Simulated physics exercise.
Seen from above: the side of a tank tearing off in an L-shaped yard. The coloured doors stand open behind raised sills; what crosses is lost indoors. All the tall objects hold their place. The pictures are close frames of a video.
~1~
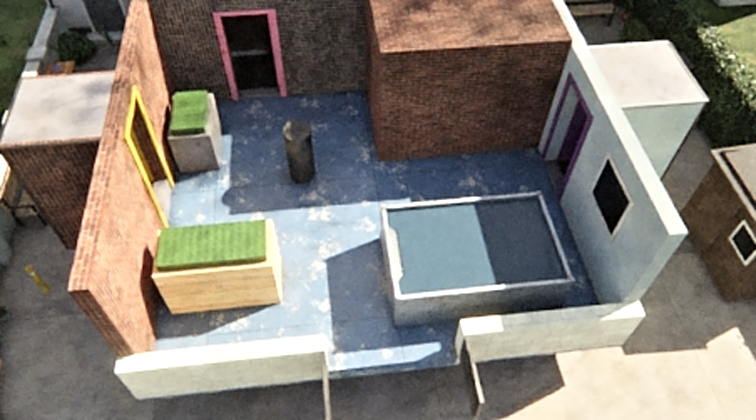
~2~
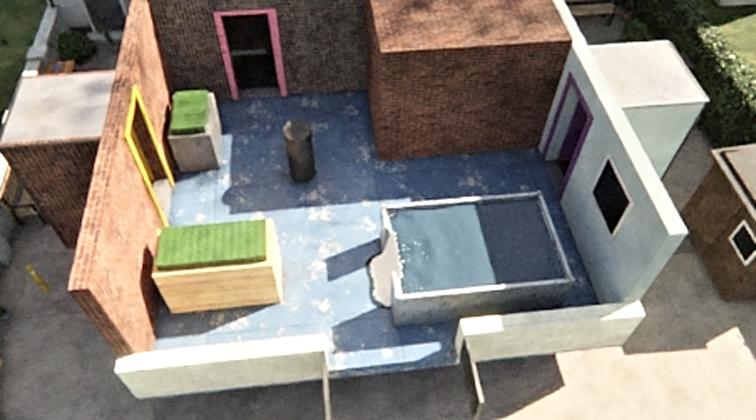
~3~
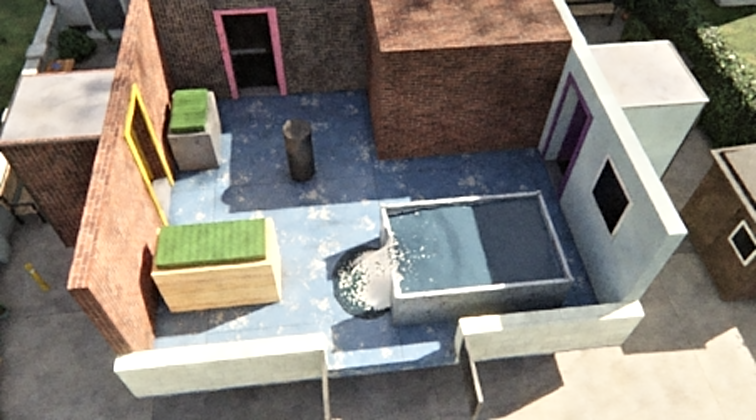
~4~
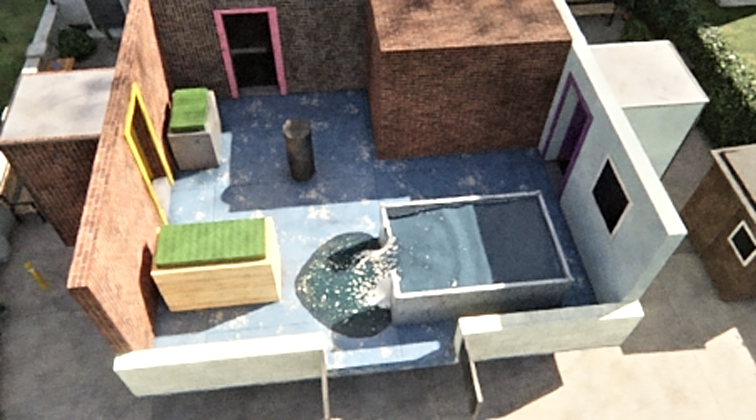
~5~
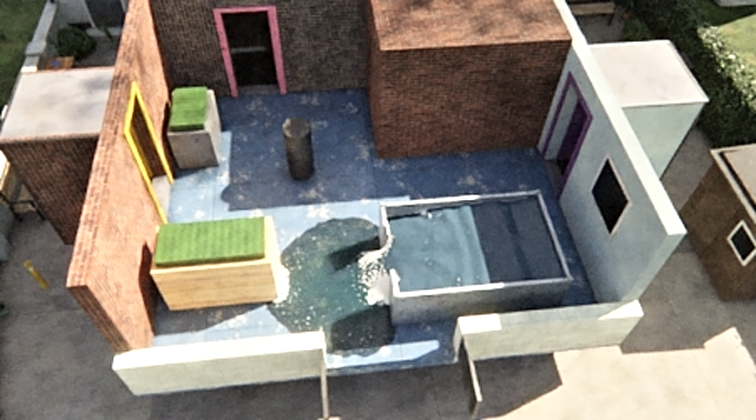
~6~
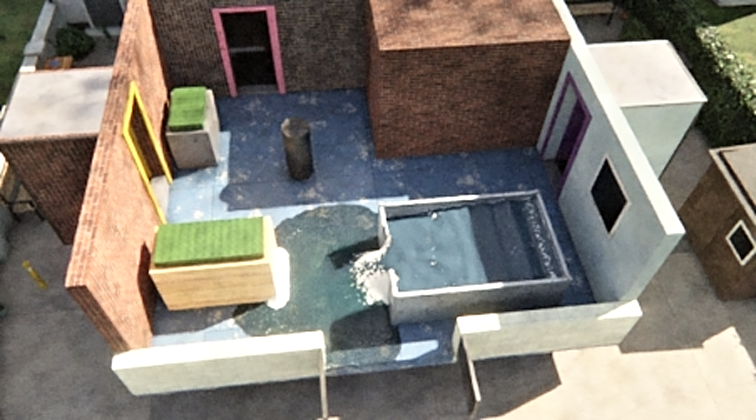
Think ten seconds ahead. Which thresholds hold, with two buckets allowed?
One by one: The pink door lets in a lot; the yellow door admits no more than that; the purple door admits no more than that.
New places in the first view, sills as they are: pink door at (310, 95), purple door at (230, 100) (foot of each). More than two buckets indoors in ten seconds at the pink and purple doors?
Then: The pink one passes that mark; the purple one passes that mark.
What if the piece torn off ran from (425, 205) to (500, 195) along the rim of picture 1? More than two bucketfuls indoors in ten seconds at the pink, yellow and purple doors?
One by one: Pink passes that mark, yellow stays under, purple lets more in.
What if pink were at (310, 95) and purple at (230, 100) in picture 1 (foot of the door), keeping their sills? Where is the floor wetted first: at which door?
That is the one in yellow.
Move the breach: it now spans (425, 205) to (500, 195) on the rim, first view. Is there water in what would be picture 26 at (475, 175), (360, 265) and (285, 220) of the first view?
In turn: Awash, not flooded, covered.
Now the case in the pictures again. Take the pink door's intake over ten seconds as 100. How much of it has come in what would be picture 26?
Roughly 10 per cent.
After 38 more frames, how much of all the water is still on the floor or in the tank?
About 90 per cent.
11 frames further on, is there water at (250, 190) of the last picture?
At that place: Covered.
A moment on, water covers 30 % of the floor; the pink door not reached, the yellow door not reached, the purple door not reached.
Next, water covers 45 % of the floor; the pink door not reached, the yellow door wet at the sill, nothing in, the purple door not reached.
Then, water covers 50 % of the floor; the pink door over two buckets in, the yellow door wet at the sill, nothing in, the purple door not reached.
Later, water covers 70 % of the floor; the pink door far over two buckets in, the yellow door wet at the sill, nothing in, the purple door not reached.
In the end, water covers 90 % of the floor; the pink door far over two buckets in, the yellow door wet at the sill, nothing in, the purple door not reached.
